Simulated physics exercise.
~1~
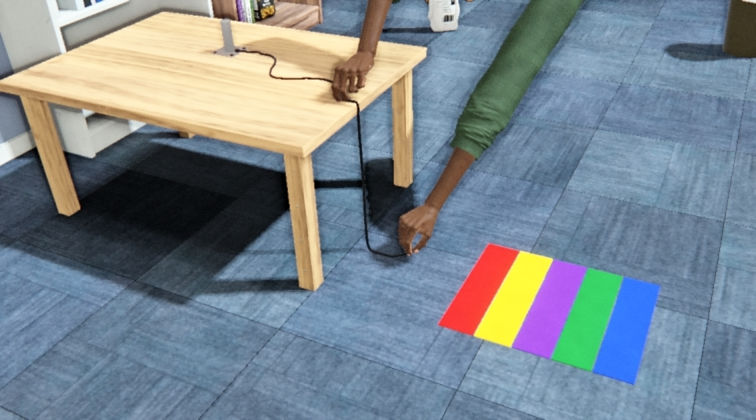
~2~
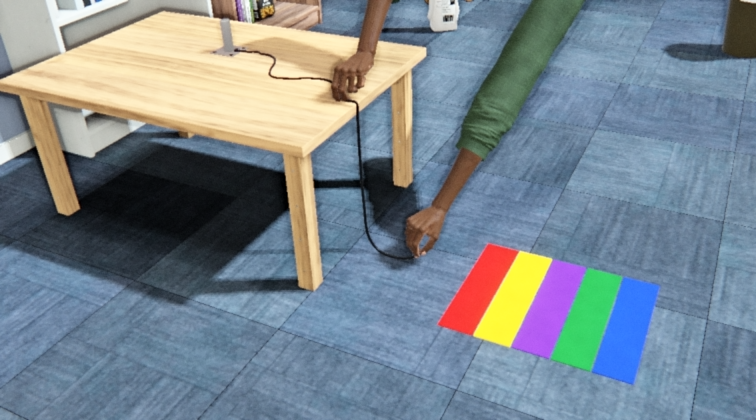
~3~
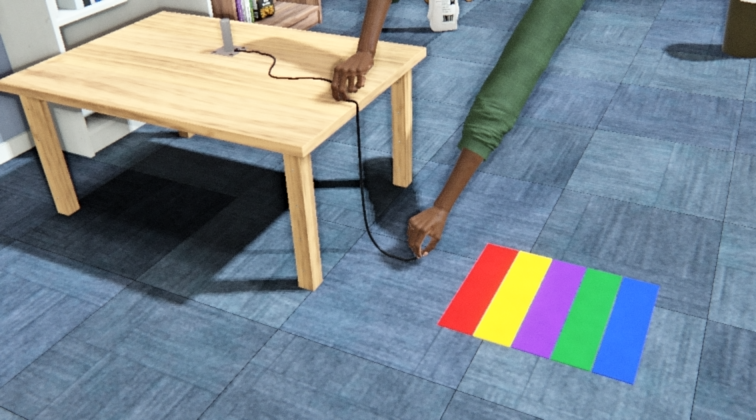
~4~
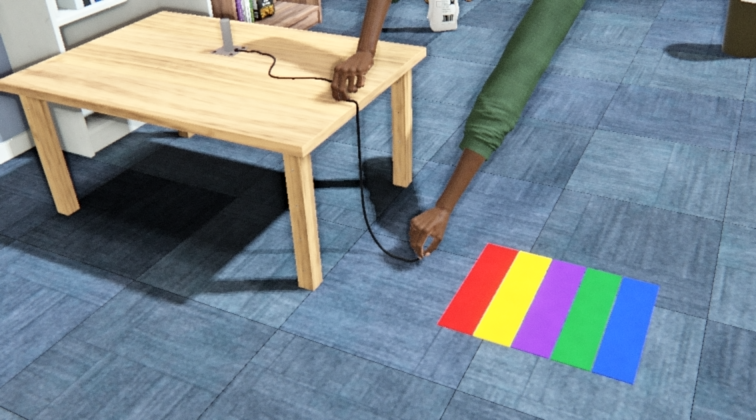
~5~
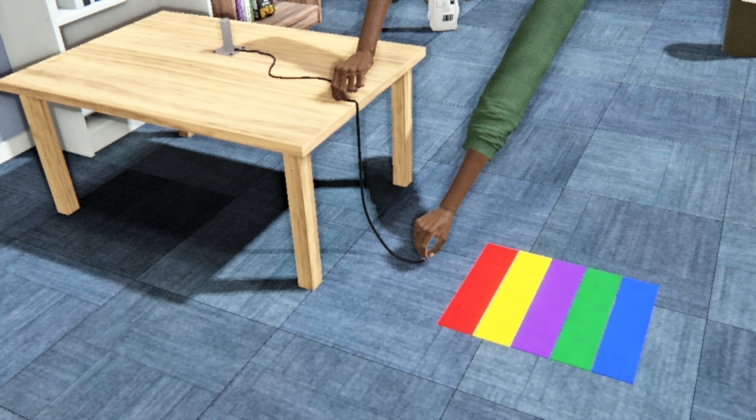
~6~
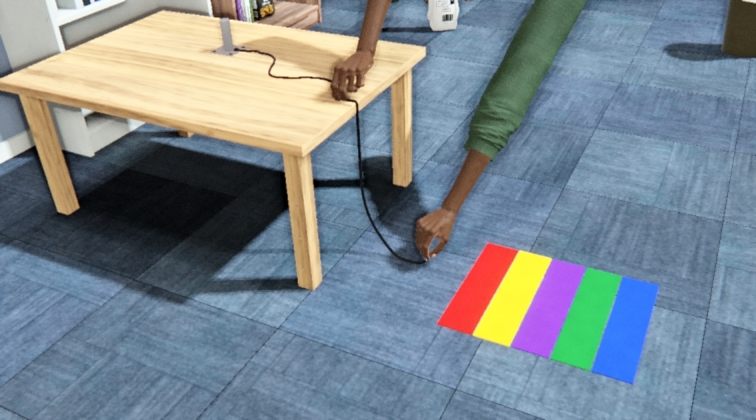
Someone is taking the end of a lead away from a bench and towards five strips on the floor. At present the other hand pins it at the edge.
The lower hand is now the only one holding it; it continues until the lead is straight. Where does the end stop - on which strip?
On the purple strip.
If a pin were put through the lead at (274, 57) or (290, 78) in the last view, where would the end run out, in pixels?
(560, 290), then (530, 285).
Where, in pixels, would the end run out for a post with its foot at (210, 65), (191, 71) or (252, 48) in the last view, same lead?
Near (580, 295); near (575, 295); near (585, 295).
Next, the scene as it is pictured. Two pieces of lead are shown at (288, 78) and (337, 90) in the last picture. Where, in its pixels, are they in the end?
Result - first point (316, 78), second point (368, 98).
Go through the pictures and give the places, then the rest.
The first frame shows end (412, 252); red (465, 313); yellow (501, 324); purple (539, 335); green (578, 346); blue (619, 358).
The second frame shows end (420, 254); lead through (261, 54) (270, 74) (332, 82) (358, 112) (361, 177) (370, 240).
The third frame shows end (422, 254).
The fourth frame shows end (424, 255); lead through (260, 54) (269, 74) (331, 82) (357, 112) (361, 177) (375, 240).
The fifth frame shows end (428, 255).
The sixth frame shows end (430, 256); lead through (260, 53) (269, 74) (331, 82) (357, 112) (361, 177) (383, 240).
Soon after, end near (495, 273); over red.
After that, end near (537, 284); over purple.
At the stop, end near (563, 291); over purple. Over purple.
